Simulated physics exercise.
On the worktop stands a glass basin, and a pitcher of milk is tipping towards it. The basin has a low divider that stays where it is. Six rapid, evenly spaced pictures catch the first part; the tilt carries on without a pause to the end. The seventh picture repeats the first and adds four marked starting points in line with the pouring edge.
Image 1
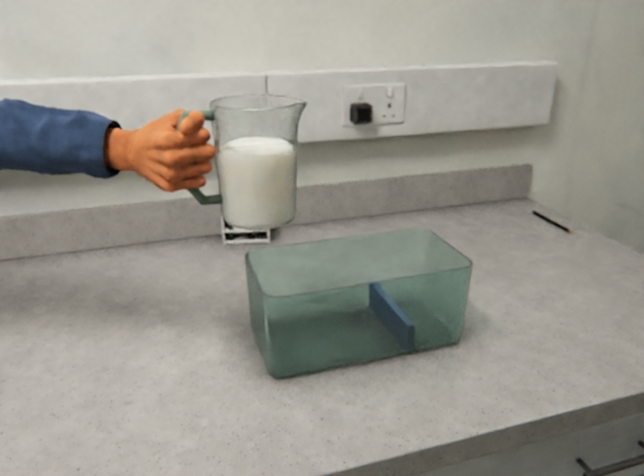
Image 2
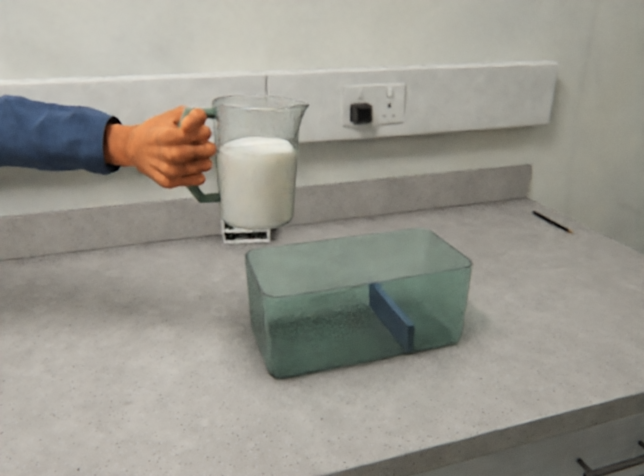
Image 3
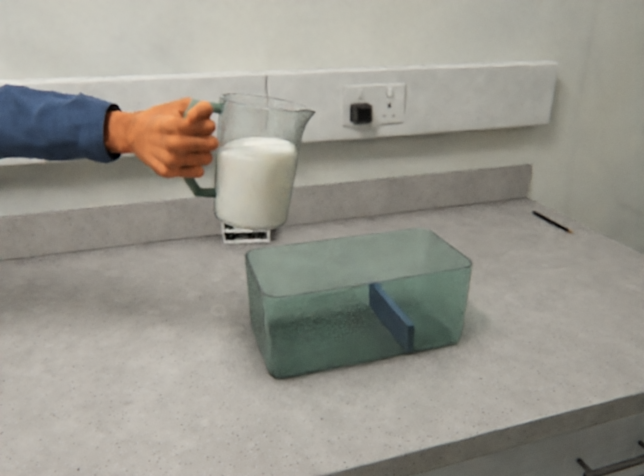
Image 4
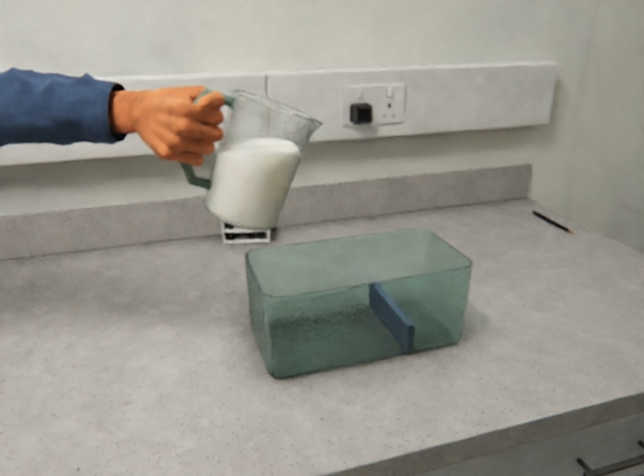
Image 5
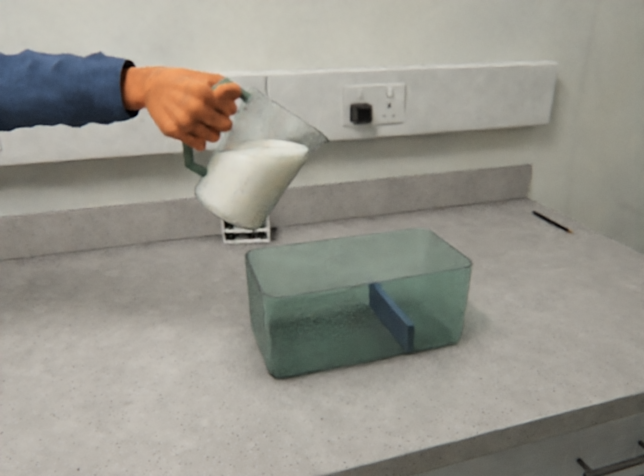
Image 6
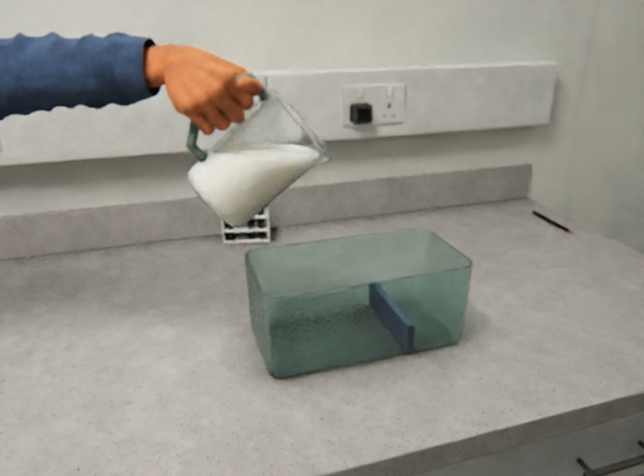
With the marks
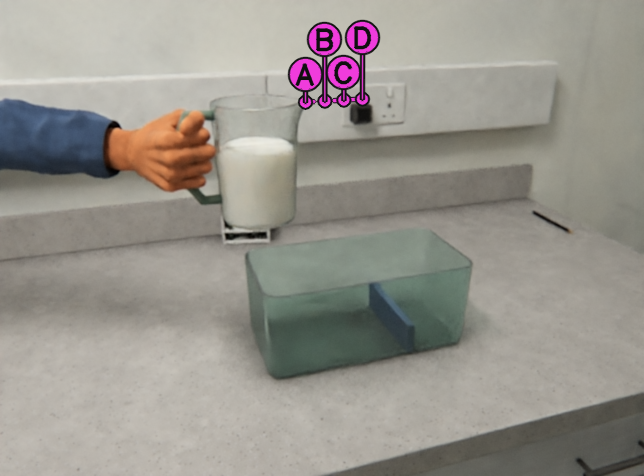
To begin with, a hand in a blue sleeve holds a glass pitcher of milk upright above a worktop, behind a glass basin with a blue wall inside. The hand tilts the pitcher slightly to the right, then steadily further, until it leans steeply with the milk still inside.
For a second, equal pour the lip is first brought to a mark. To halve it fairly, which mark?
Use dot C.
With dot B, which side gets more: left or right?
The left side.
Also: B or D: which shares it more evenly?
D.
On the marked copy, A at (305, 102); B at (324, 101); C at (343, 100); D at (362, 99).
With A, about 92 % ends left of the wall and 5 % right of it; 3 % is lost outside.
With B, about 87 % ends left of the wall and 9 % right of it; 3 % is lost outside.
With C, about 51 % ends left of the wall and 47 % right of it.
With D, about 36 % ends left of the wall and 60 % right of it; 4 % is lost outside.
